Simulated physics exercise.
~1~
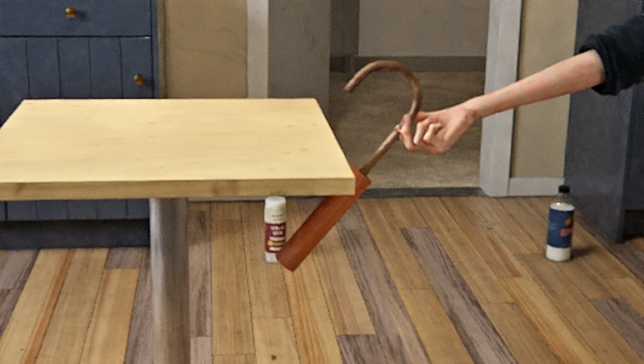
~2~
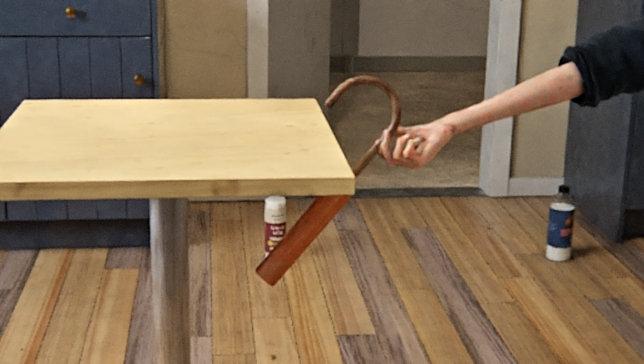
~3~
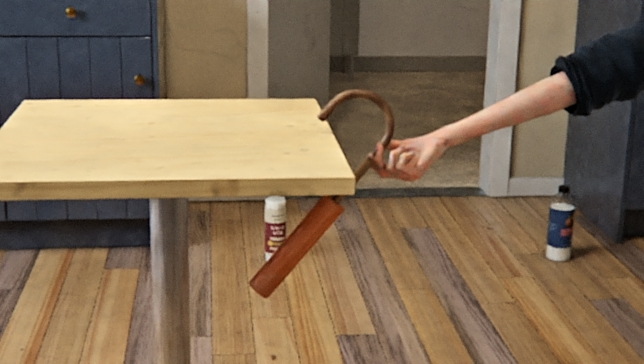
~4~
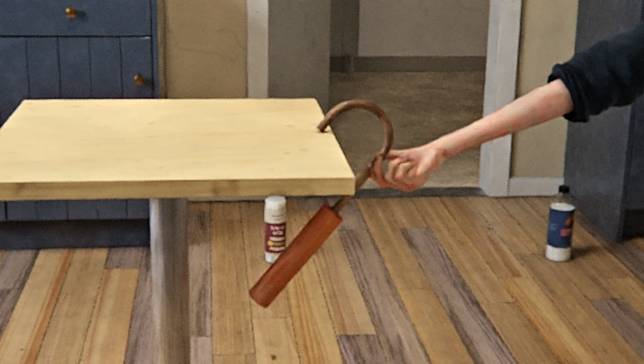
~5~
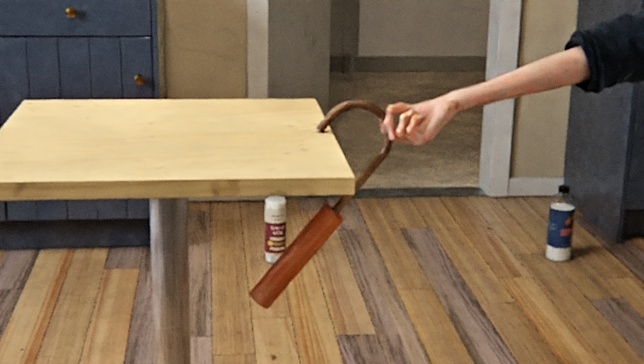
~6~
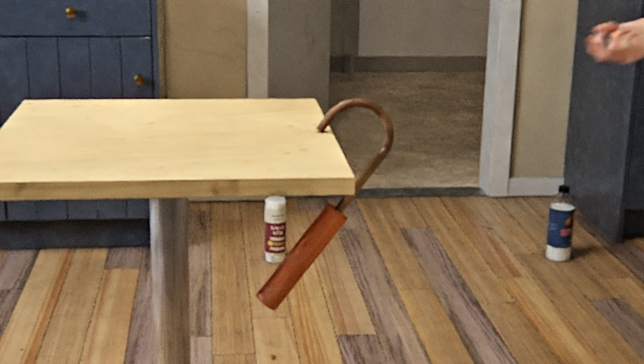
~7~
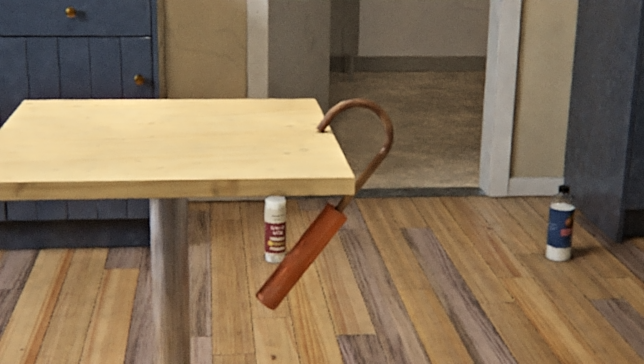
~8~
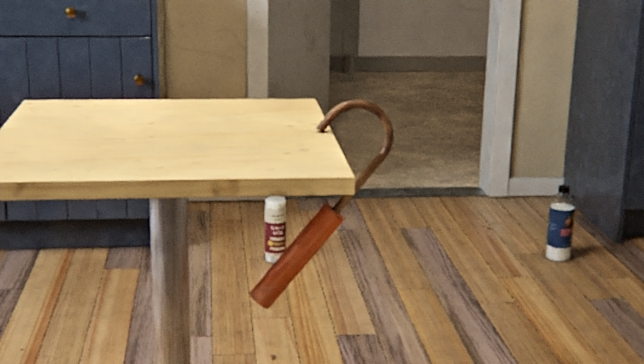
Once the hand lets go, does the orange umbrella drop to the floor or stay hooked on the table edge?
The orange umbrella stays hooked on the table edge, hanging there after the hand has gone.
